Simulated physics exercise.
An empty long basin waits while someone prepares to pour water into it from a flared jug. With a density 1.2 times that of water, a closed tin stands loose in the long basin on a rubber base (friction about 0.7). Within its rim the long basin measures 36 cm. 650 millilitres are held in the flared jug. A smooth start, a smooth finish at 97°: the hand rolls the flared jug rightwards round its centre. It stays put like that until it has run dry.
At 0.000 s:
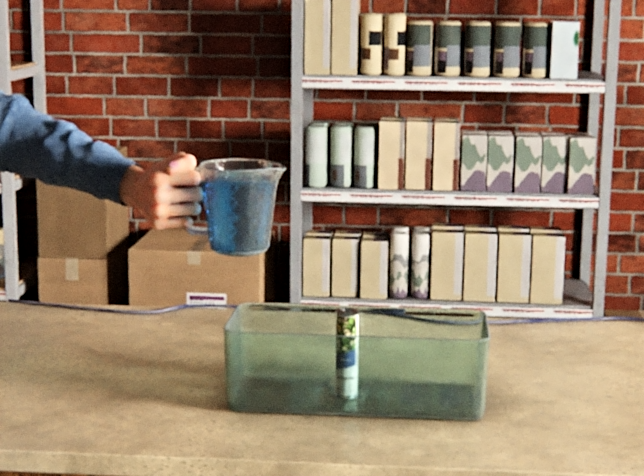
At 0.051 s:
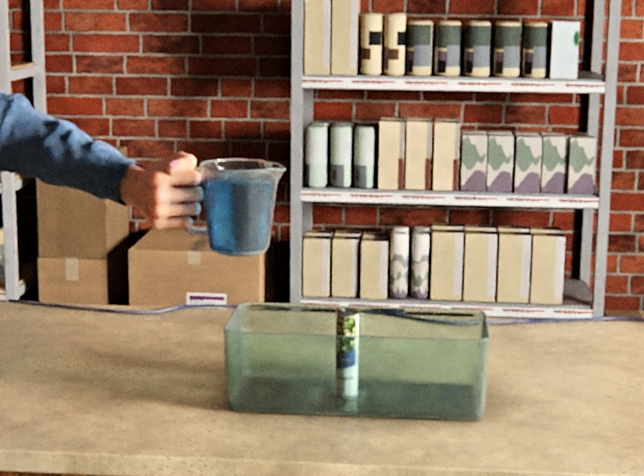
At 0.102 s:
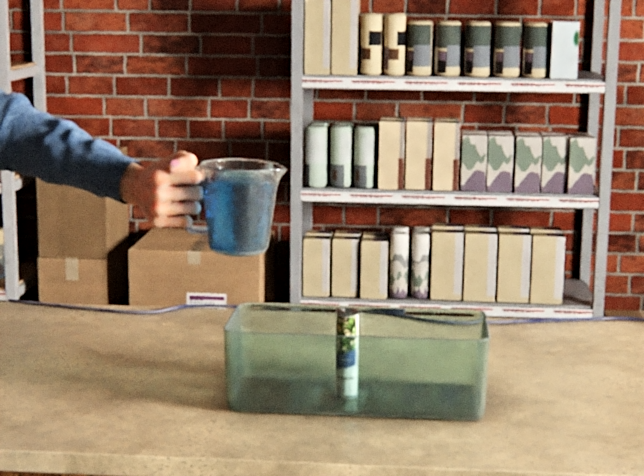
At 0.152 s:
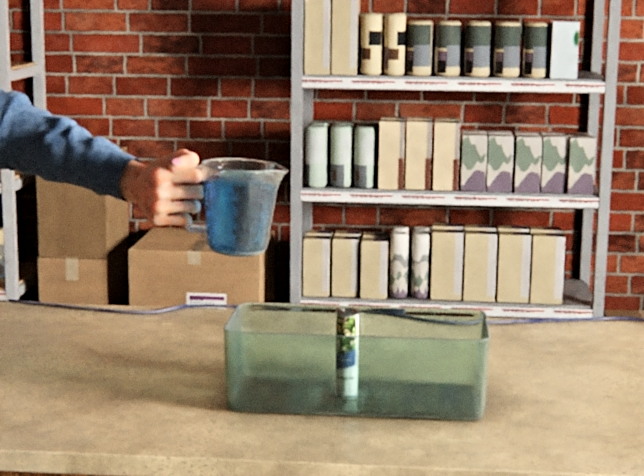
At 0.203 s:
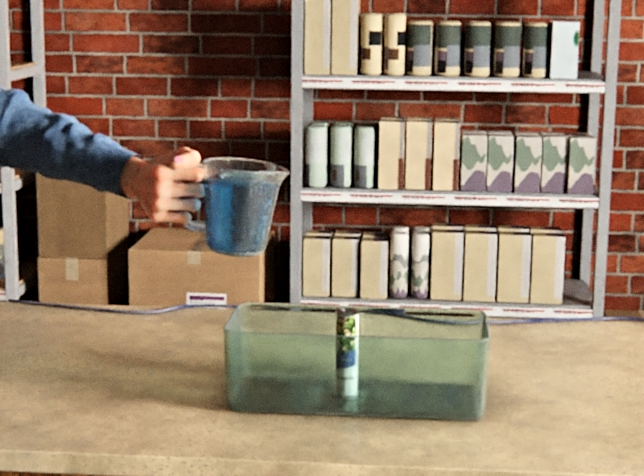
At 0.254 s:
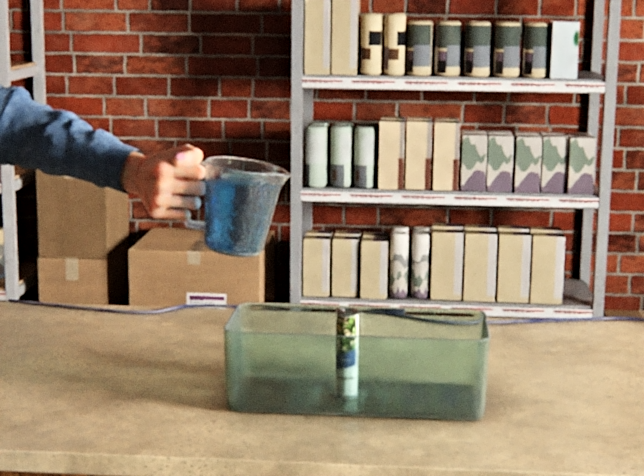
Hand tilting a clear jug of blue liquid slightly rightwards above a long glassy basin with a slim tin standing inside.
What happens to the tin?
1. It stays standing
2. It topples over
2, it topples over.
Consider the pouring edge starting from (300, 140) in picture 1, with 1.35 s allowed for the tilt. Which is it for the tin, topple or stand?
Result: Tin upright.
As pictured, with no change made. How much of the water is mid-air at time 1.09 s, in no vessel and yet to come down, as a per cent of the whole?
Near 22 percent.
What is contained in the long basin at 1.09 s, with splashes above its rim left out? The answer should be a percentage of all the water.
Some 42 per cent.
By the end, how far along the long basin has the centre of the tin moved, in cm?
8.0 cm.
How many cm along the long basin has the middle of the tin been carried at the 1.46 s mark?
Near 6 cm of travel.
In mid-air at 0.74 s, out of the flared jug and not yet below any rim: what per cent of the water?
About 14 per cent.
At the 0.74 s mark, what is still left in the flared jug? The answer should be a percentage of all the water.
I'd estimate some 84 % remains.
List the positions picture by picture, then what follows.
In the first picture, tilt 0°; pouring edge (286, 167); surface from (204, 176) to (277, 178); the long basin's rim runs from (232, 318) to (487, 326); the tin's top is at (347, 315).
In the second picture, tilt 0°; pouring edge (286, 168); surface from (204, 177) to (277, 178).
In the third picture, tilt 1°; pouring edge (287, 168); surface from (205, 176) to (277, 179).
In the fourth picture, tilt 3°; pouring edge (288, 170); surface from (206, 176) to (278, 179).
In the fifth picture, tilt 5°; pouring edge (289, 172); surface from (207, 177) to (279, 179).
In the sixth picture, tilt 8°; pouring edge (291, 174); surface from (208, 177) to (282, 179).
Then, 0.74 s in, the tilt is 55° and 84 per cent is still to pour; the tin stands where it began.
Then, 1.09 s in, the tilt is 88° and 36 per cent is still to pour; the tin stands where it began.
Then, 1.46 s in, the tilt is 97° and 3 per cent is still to pour; the tin lies on its side.
Then, 1.86 s in, the tilt is 97° and 0 per cent is still to pour; the tin lies on its side.
Finally, the tin lies on its side.
